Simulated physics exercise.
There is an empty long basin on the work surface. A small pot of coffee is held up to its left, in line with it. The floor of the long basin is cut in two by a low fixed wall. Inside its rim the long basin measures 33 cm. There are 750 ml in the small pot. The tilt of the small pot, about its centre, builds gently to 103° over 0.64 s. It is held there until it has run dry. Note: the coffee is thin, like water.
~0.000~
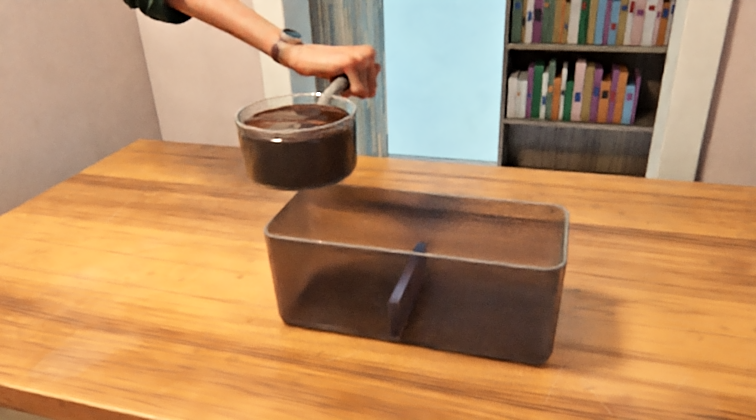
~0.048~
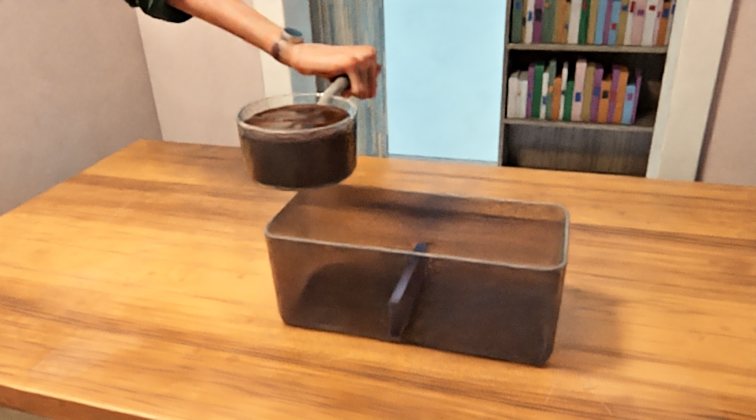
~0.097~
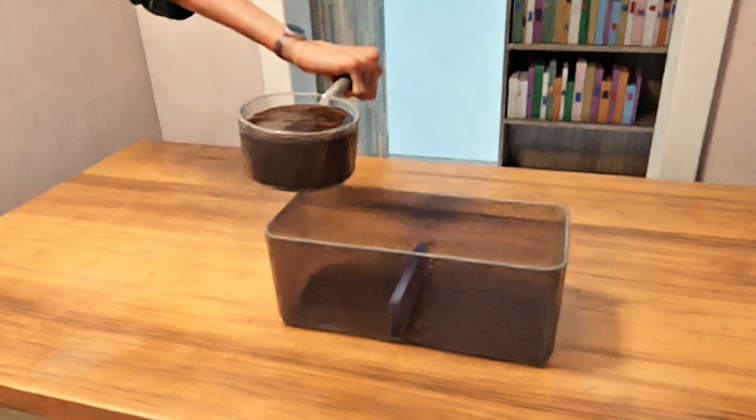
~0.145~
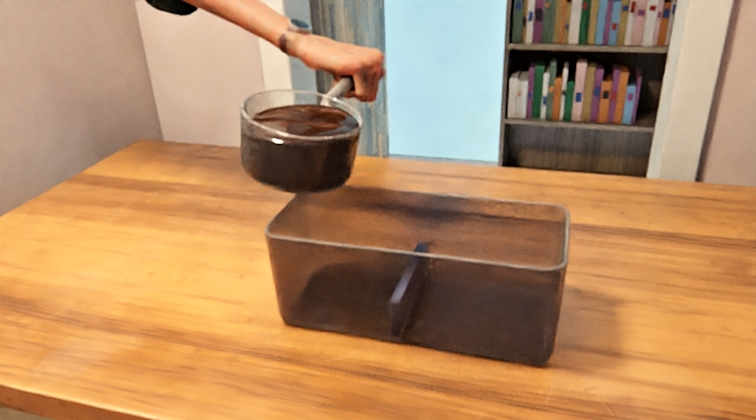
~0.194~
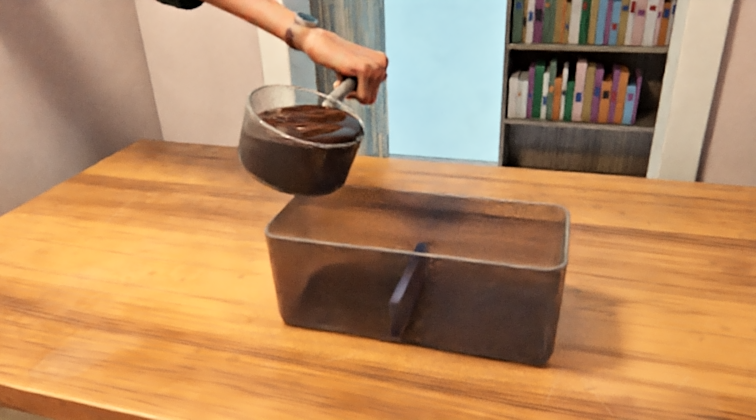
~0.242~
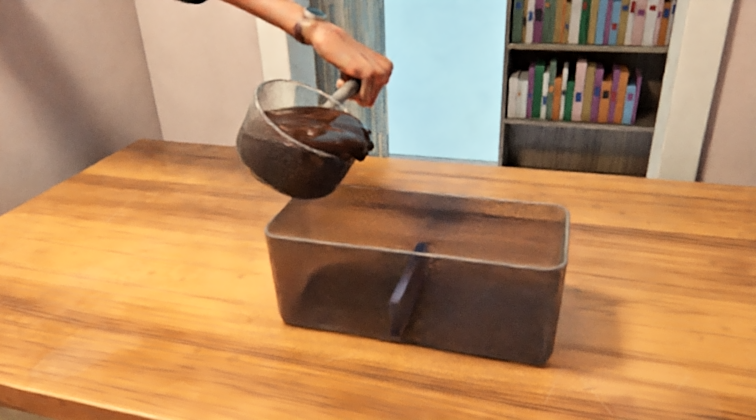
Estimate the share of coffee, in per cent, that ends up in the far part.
About 30 per cent.
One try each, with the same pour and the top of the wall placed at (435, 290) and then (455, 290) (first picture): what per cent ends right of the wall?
Some 20 in a hundred, then some 20 in a hundred.
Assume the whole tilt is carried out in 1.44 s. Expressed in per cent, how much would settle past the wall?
Estimate: Close to 50 per cent.
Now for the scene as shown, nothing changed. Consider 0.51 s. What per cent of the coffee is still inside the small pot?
Fraction remaining: Approx. 28 per cent.
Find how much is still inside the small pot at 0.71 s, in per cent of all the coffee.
Remaining share: Approx. 6 %.
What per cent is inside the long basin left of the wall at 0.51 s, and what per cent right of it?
About 26 left, 20 right.
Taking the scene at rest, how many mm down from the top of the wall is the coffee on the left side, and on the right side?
Close to 26 mm left and close to 42 mm right.
By 0.51 s the tilt is 93° and 28 per cent is still to pour, 26 is left of the wall and 21 right of it.
By 0.71 s the tilt is 103° and 6 per cent is still to pour, 62 is left of the wall and 29 right of it.
By 0.92 s the tilt is 103° and 1 per cent is still to pour, 67 is left of the wall and 30 right of it.
By 1.14 s the tilt is 103° and 0 per cent is still to pour, 68 is left of the wall and 30 right of it.
At rest 68 per cent lies left of the wall, 30 right of it and 2 outside.
